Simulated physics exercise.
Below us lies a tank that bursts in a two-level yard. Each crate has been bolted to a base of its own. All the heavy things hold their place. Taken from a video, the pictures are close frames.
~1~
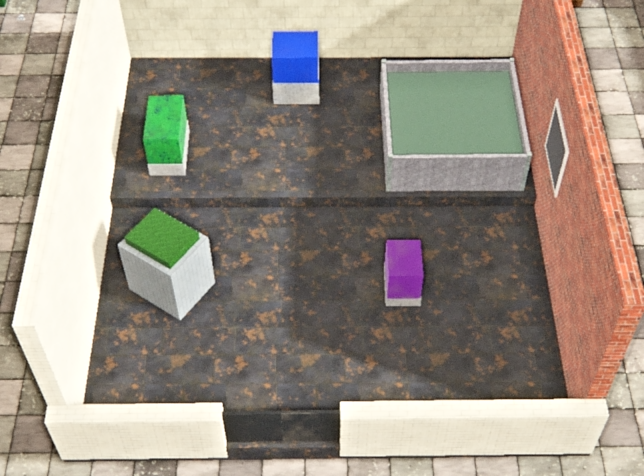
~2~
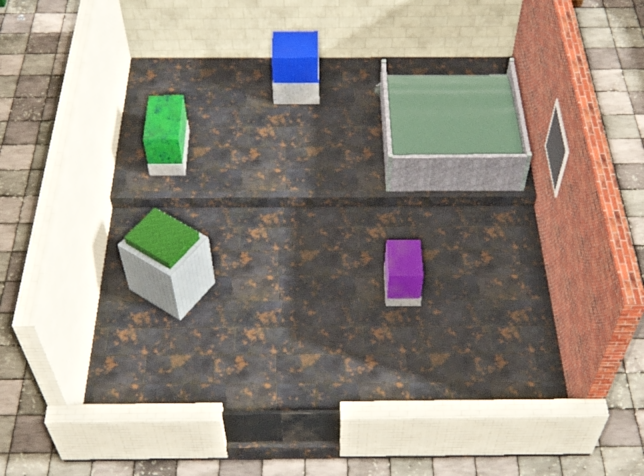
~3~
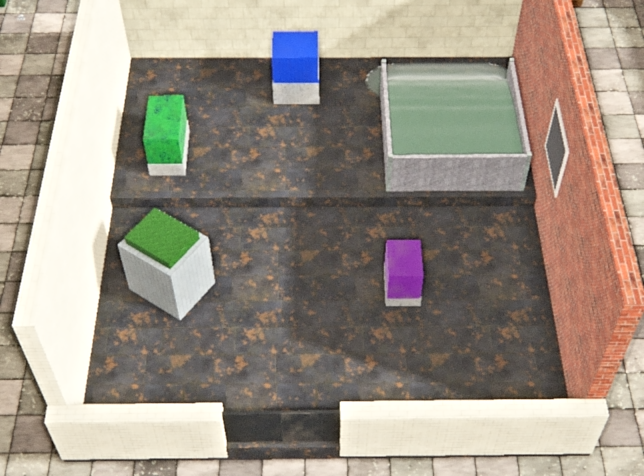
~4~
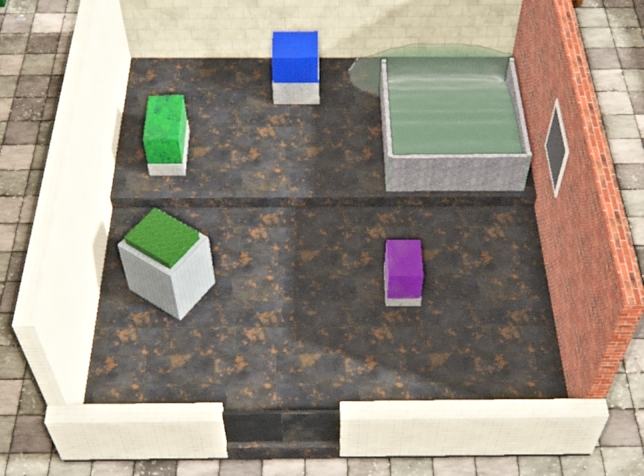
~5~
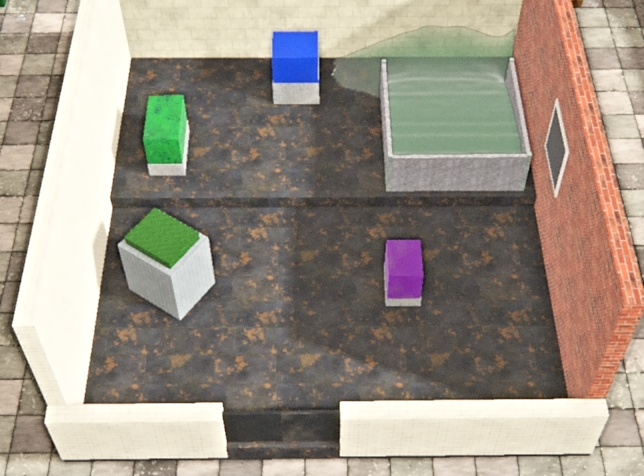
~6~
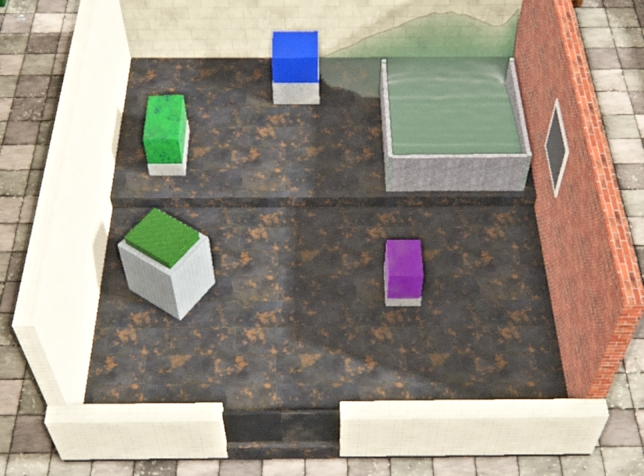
Water pouring from the far side of a grey-walled tank, splashing up the back wall and spreading left toward a blue-topped block.
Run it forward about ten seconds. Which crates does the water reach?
The green crate is not reached; the purple crate is not reached; the blue crate is not reached.
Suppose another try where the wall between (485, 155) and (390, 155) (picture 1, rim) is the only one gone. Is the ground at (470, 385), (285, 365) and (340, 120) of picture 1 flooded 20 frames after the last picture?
Drenched; drenched; spared.
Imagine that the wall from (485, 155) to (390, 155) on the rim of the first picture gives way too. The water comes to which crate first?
My pick is the purple crate.
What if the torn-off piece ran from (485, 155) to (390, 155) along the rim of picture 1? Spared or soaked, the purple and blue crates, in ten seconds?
As it turns out, the purple crate gets overtopped, and the blue crate is left untouched.
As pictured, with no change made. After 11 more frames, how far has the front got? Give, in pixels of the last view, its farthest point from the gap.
Approximate pixel: (131, 61).
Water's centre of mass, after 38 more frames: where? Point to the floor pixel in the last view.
I'd put my finger on (366, 163).
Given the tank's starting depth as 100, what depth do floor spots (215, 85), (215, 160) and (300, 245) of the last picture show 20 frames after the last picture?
First spot roughly 6 %, second 0 %, third 2 %.
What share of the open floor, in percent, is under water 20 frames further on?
About 55 per cent.
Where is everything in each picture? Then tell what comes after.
The first picture shows the water tank at (453, 110) is whole and still.
In the second picture, the front is at (379, 93), out from the gap on the water tank's far side.
In the third picture, water pours out on the water tank's far side and has run to a hidden place.
In the fourth picture, the front is at (363, 61), out from the gap on the water tank's far side.
In the fifth picture, water pours out on the water tank's far side and has run to (341, 58).
In the sixth picture, water pours out on the water tank's far side and has run to (320, 58).
A moment on, water covers 10 % of the floor; the green crate not reached, the purple crate not reached, the blue crate water round its plinth.
Next, water covers 25 % of the floor; the green crate not reached, the purple crate not reached, the blue crate water round its plinth.
Then, water covers 55 % of the floor; the green crate water round its plinth, the purple crate water round its plinth, the blue crate water round its plinth.
Later, water covers 80 % of the floor; the green crate water round its plinth, the purple crate water round its plinth, the blue crate water round its plinth.
In the end, water covers 95 % of the floor; the green crate stayed above the water, the purple crate stayed above the water, the blue crate stayed above the water.
